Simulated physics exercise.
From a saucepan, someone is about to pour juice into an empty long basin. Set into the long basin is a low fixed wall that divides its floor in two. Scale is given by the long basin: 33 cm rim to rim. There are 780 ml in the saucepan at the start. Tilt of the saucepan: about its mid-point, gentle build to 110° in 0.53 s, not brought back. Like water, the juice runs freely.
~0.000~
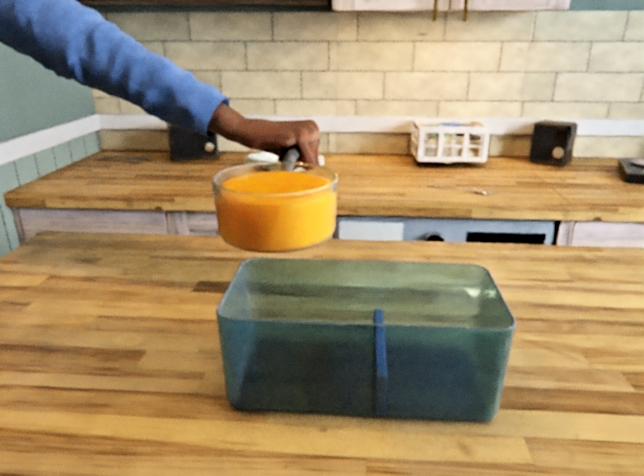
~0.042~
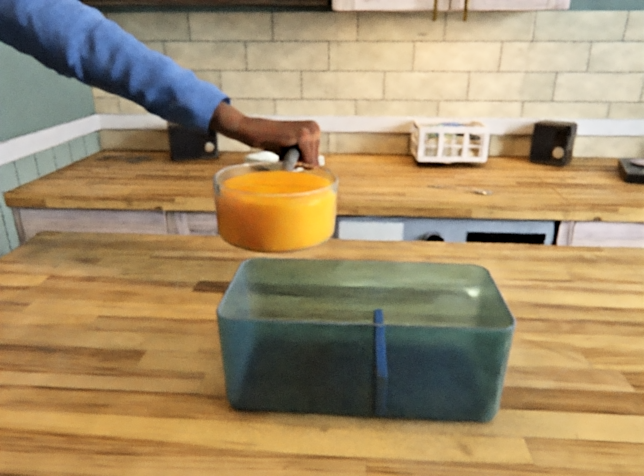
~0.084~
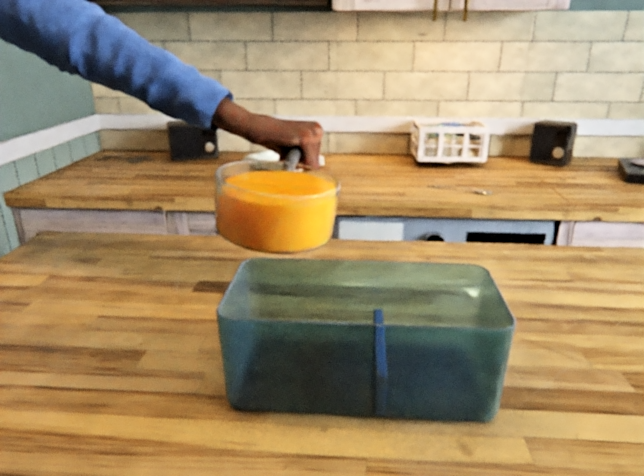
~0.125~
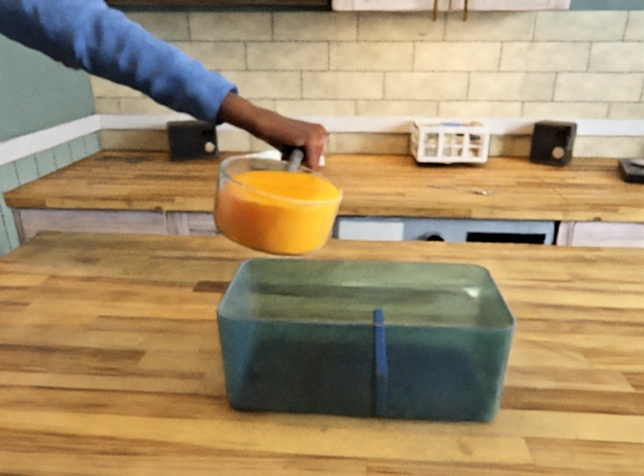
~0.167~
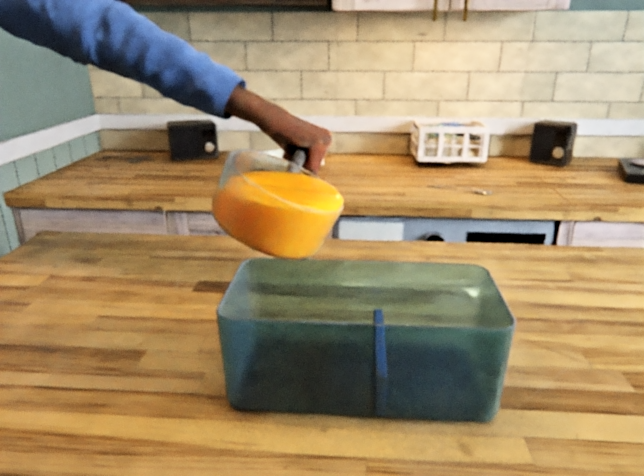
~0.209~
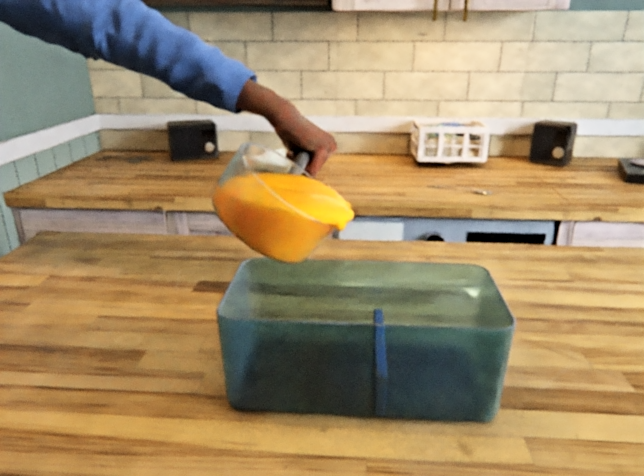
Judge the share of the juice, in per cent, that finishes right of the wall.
27 percent, roughly.
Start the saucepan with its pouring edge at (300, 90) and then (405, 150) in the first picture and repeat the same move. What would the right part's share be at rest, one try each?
It comes to 15 per cent, and then 85 per cent.
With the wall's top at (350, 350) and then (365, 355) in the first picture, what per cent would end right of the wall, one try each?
In turn about 70 and 55 per cent.
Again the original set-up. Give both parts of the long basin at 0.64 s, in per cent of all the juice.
Around 68 on the left and around 26 on the right.
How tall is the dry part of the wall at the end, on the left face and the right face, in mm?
For the left, around 34 mm; for the right, around 44 mm.
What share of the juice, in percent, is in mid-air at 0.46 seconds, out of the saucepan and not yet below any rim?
My guess is roughly 28 %.
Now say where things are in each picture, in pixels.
In the first frame, it leans 0°; its right rim is at (336, 180); the juice meets the walls at (219, 183) and (335, 186); the long basin's rim runs from (231, 286) to (500, 295); the wall's top is at (380, 340).
In the second frame, it leans 2°; its right rim is at (337, 182); the juice meets the walls at (220, 183) and (335, 186).
In the third frame, it leans 7°; its right rim is at (339, 187); the juice meets the walls at (221, 181) and (337, 188).
In the fourth frame, it leans 15°; its right rim is at (341, 195); the juice meets the walls at (223, 181) and (339, 191).
In the fifth frame, it leans 25°; its right rim is at (341, 207); the juice meets the walls at (222, 183) and (341, 199); 2 per cent is over the edge.
In the sixth frame, it leans 37°; its right rim is at (339, 220); the juice meets the walls at (223, 181) and (328, 201); 8 per cent is over the edge.
After 0.46 s the tilt is 105° and 16 per cent is still to pour, 35 is left of the wall and 22 right of it.
After 0.64 s the tilt is 110° and 2 per cent is still to pour, 68 is left of the wall and 26 right of it.
After 0.82 s the tilt is 110° and 0 per cent is still to pour, 70 is left of the wall and 26 right of it.
After 1.03 s the tilt is 110° and 0 per cent is still to pour, 71 is left of the wall and 27 right of it.
In the end 71 per cent lies left of the wall, 27 right of it and 2 outside.
